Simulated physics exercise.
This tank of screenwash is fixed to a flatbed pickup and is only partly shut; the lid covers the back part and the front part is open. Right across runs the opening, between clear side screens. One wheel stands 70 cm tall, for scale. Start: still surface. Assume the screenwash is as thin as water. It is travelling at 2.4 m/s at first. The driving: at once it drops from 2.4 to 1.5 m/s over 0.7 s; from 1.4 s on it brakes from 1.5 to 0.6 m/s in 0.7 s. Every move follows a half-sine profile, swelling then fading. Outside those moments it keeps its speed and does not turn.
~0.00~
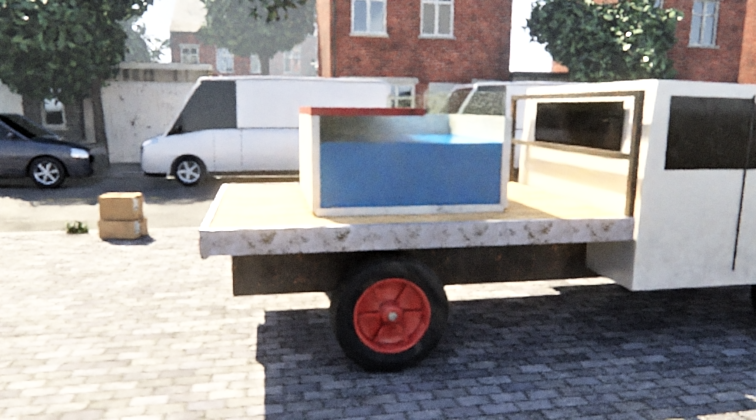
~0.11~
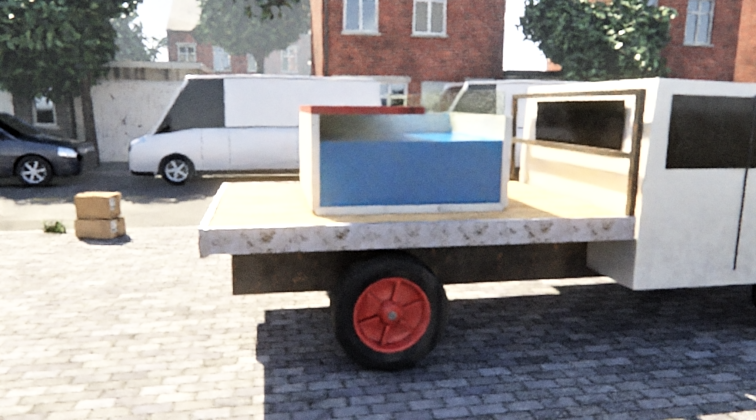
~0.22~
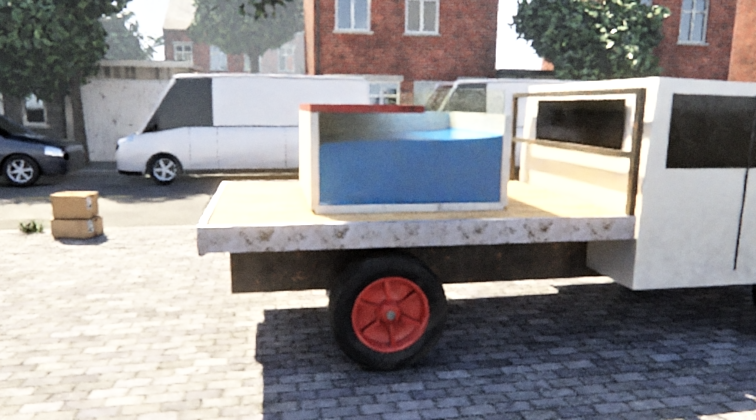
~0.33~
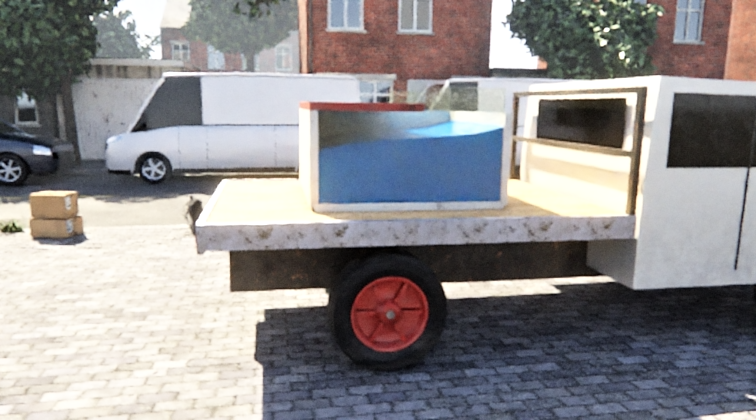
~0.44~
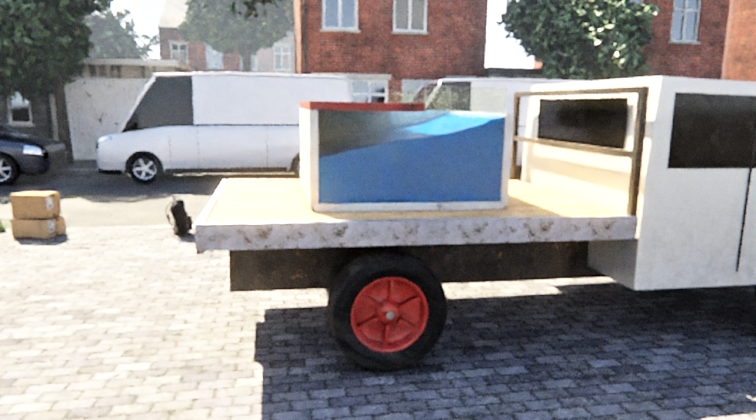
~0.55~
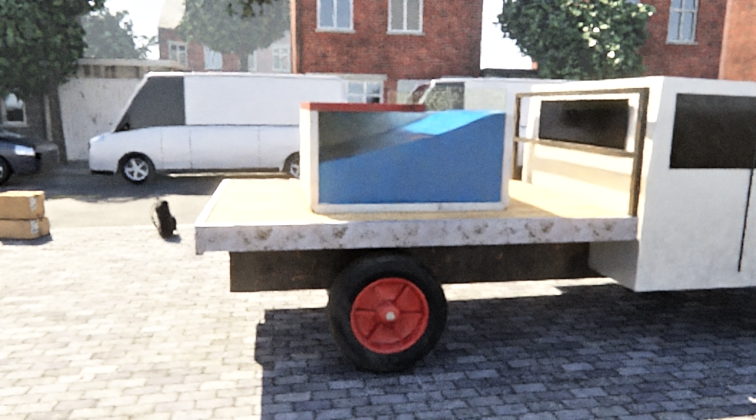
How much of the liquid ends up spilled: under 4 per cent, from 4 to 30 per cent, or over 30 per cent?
From 4 to 30 per cent.
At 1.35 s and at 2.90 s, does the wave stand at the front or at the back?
Heap position: Aft end, then aft end.
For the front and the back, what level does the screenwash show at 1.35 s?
Heights: Front 28 cm, then back 52 cm.
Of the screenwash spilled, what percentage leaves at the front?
Around 100 in a hundred.
Then, 1.35 s in, the surface stands 51 cm at the back and 28 cm at the front; nothing has left.
Then, 2.15 s in, the surface stands 19 cm at the back and 57 cm at the front; 7 per cent is out, over the front.
Then, 2.90 s in, the surface stands 48 cm at the back and 26 cm at the front; 7 per cent is out, over the front.
Then, 4.99 s in, 7 per cent is out, over the front, 35 of 493 litres.
